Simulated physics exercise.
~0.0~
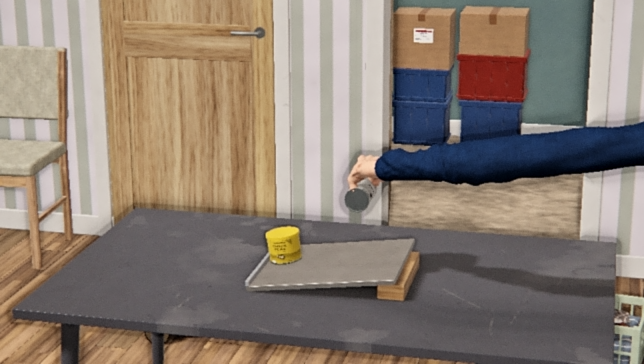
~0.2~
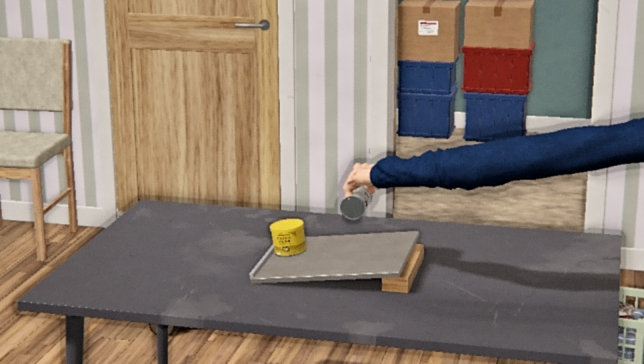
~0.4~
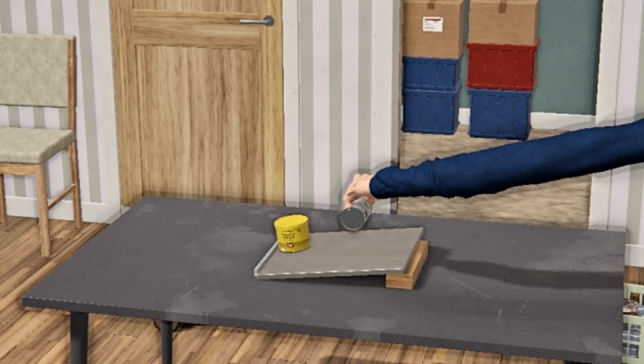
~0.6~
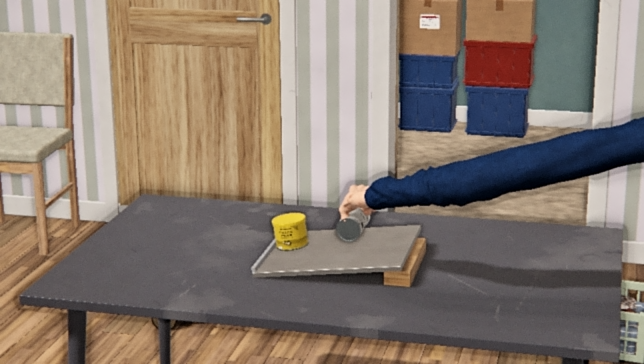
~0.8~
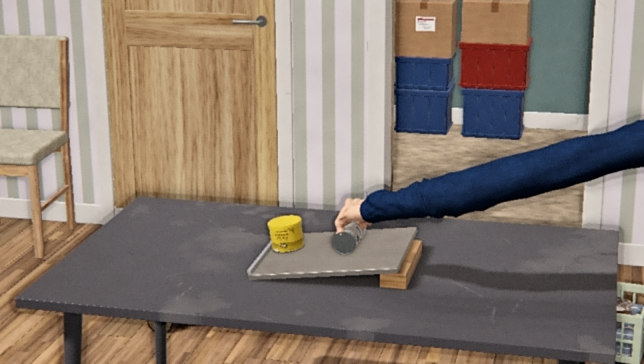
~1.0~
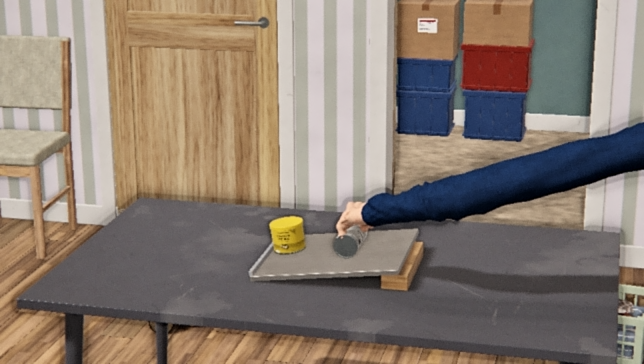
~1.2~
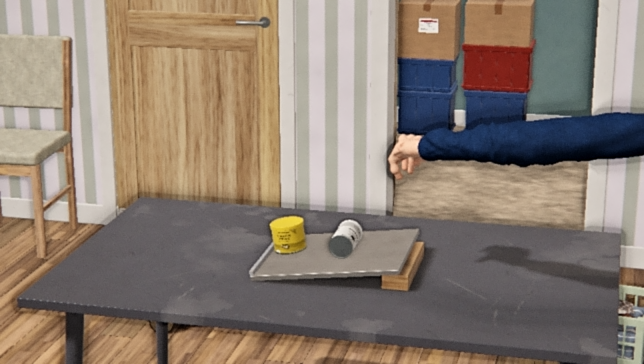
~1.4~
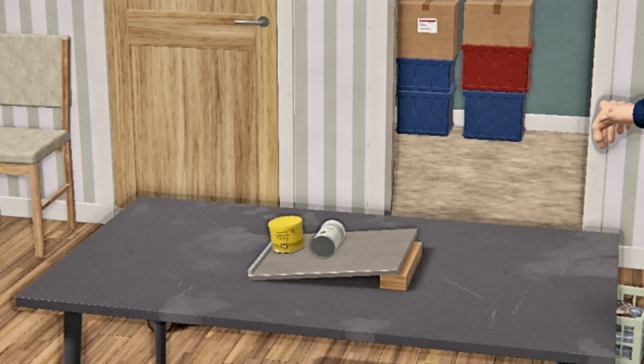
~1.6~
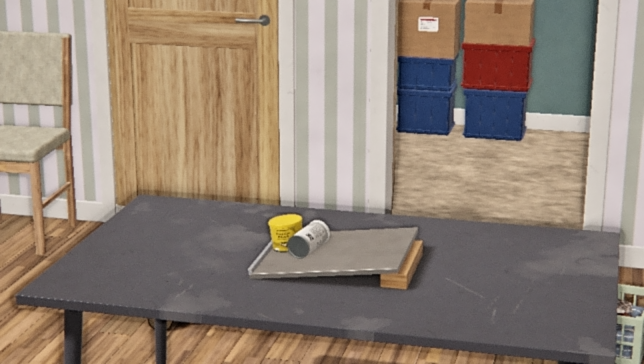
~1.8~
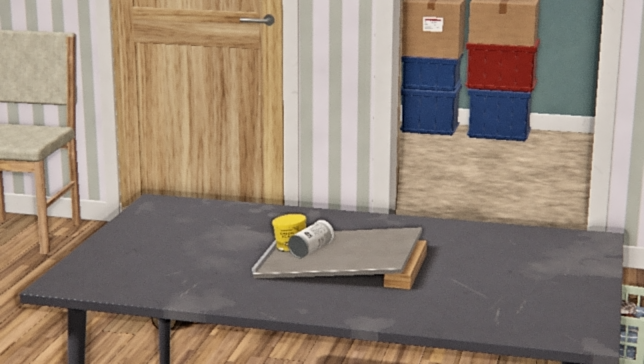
A hand laid a white tin on its side on a propped-up board and let go, and the tin rolled left down the slope toward a yellow tub, ending up resting beside the tub, which stayed where it was.
